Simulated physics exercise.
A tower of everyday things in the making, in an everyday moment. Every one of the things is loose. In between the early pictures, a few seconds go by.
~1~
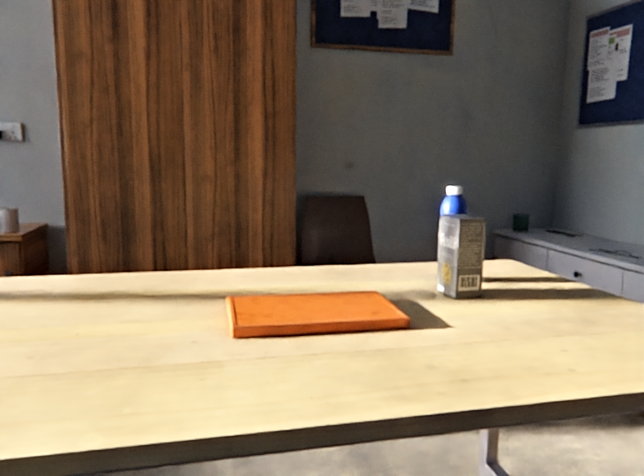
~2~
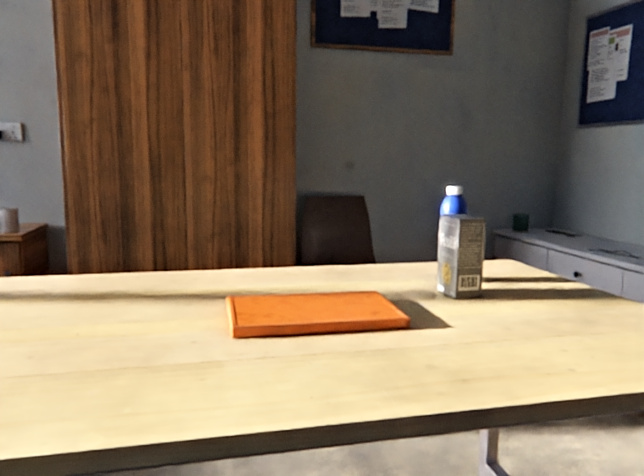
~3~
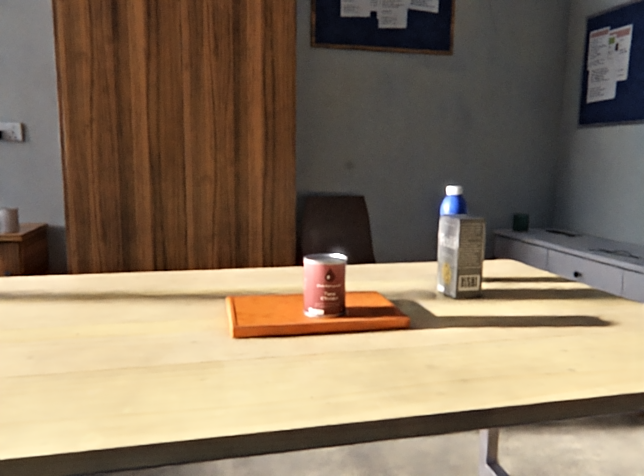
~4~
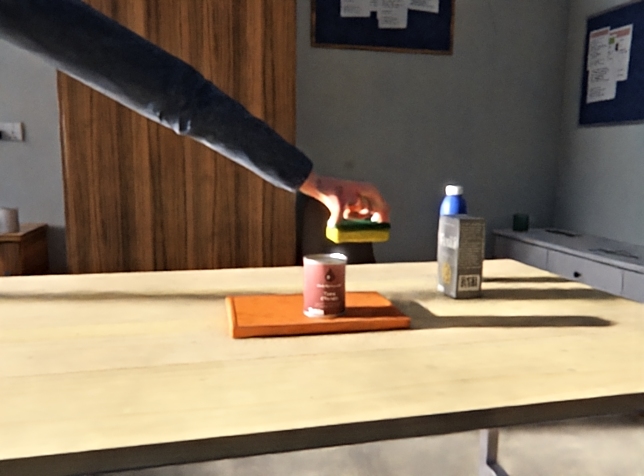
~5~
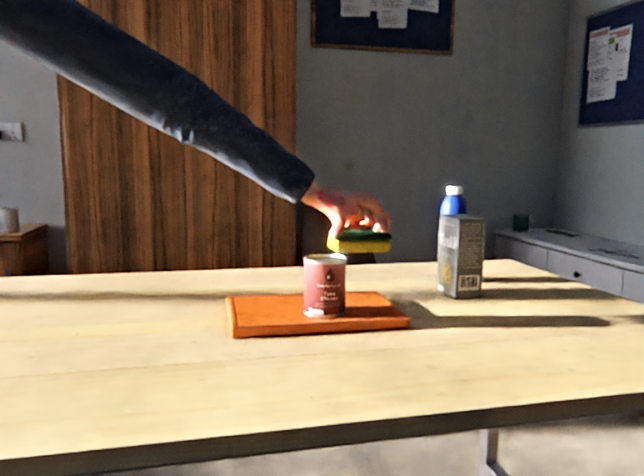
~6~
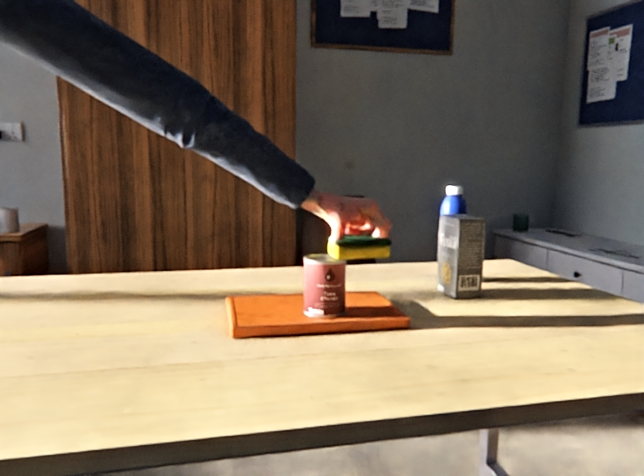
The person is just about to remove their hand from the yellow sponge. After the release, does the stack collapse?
Yes, the pile is unstable.
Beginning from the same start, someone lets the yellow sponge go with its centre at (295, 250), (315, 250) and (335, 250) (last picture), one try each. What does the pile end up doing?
In order, the pile tumbles down, then stands firm, and lastly stands firm.
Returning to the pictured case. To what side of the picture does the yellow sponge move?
Pretty clearly in the rightward direction.
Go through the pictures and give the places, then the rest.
In the first picture, the last thing is not in view yet.
In the second picture, the last thing is not in view yet; orange tray (313, 312).
In the third picture, the last thing is not in view yet.
The fourth picture shows on its way; yellow sponge (358, 231); orange tray (313, 312).
The fifth picture shows on its way; yellow sponge (359, 242).
The sixth picture shows set down, still held; yellow sponge (359, 247); orange tray (313, 312).
Then, 0.30 s later than the last frame, yellow sponge now fallen.
Then, 0.60 s later than the last frame, things are still on the move.
Then, 1.30 s later than the last frame, nothing new.
When it is over, fallen, yellow sponge; the other 4 as before. End places, in pixels of the last picture, yellow sponge near (476, 308). The pile comes apart.
